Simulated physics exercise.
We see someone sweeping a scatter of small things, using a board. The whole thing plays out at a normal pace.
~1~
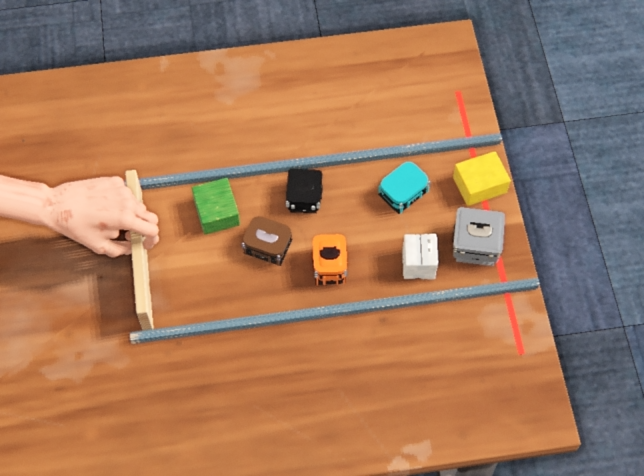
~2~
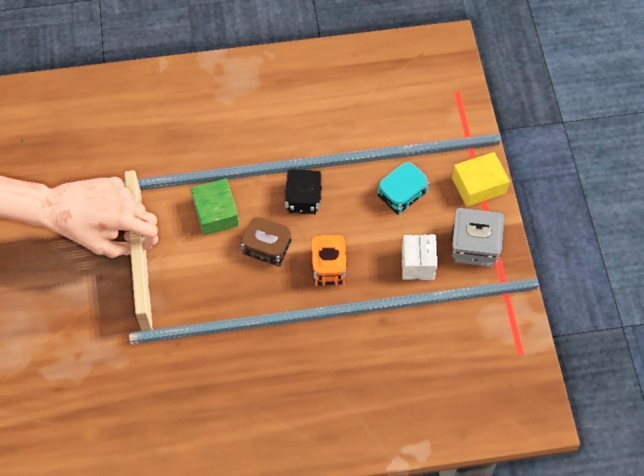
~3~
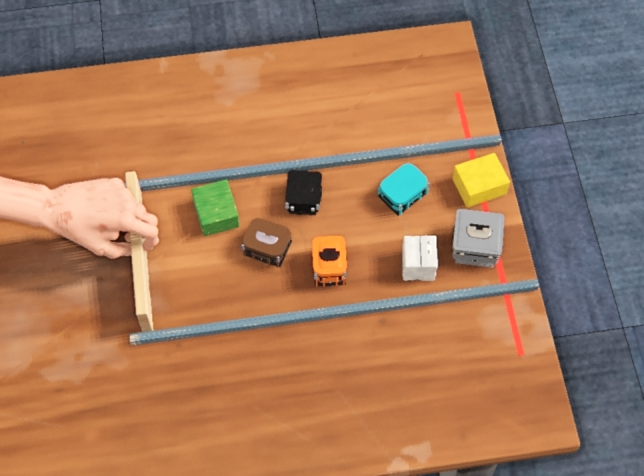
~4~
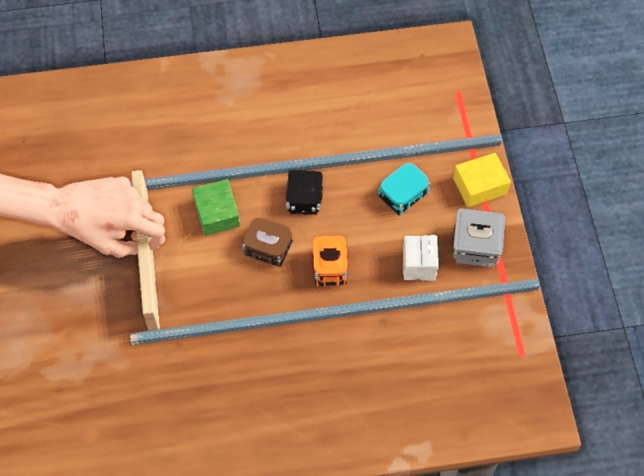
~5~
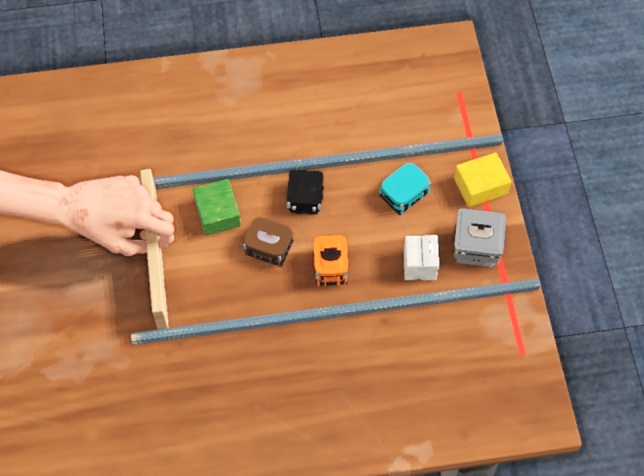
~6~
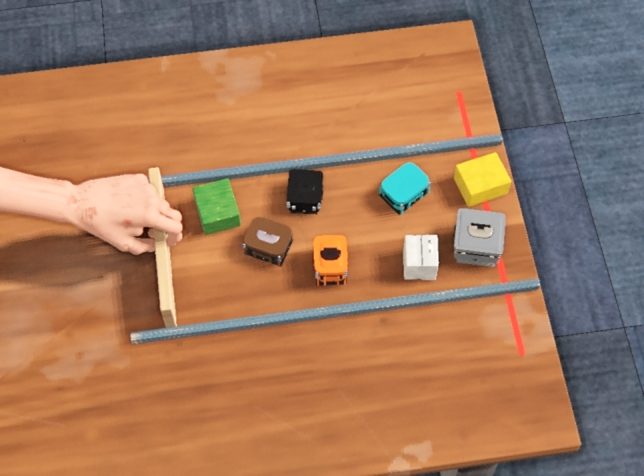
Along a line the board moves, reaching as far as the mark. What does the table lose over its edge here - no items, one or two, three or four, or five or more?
It loses five or more items.
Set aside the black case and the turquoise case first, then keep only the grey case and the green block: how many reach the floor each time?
It would be 3 and 3.
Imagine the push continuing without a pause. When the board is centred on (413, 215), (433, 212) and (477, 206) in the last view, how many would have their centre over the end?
Result per place: 1; 3; 5.
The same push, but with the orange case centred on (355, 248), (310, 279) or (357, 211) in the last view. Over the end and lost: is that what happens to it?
Place by place: It is pushed off, it is safe, it is pushed off.
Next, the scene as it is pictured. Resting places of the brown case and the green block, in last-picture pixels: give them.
(509, 221) and (499, 172), roughly.
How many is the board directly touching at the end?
Counting them up gives 3.
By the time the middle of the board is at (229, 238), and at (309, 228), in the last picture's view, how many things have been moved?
At that stage 2; at the next, 4.
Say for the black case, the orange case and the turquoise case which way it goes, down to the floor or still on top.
For the black case, it ends up falling; for the orange case, it stays up there; for the turquoise case, it ends up falling.
Soon after, none off yet; yellow block at rest near (482, 180); grey case at rest near (479, 237); white box at rest near (421, 258).
After that, none off yet; yellow block displaced about its own width near (519, 177); grey case displaced a little near (490, 233); white box displaced about its own width near (454, 254).
In the end, the number that fall off is five or more; gone, black case, turquoise case, white box, grey case and yellow block.
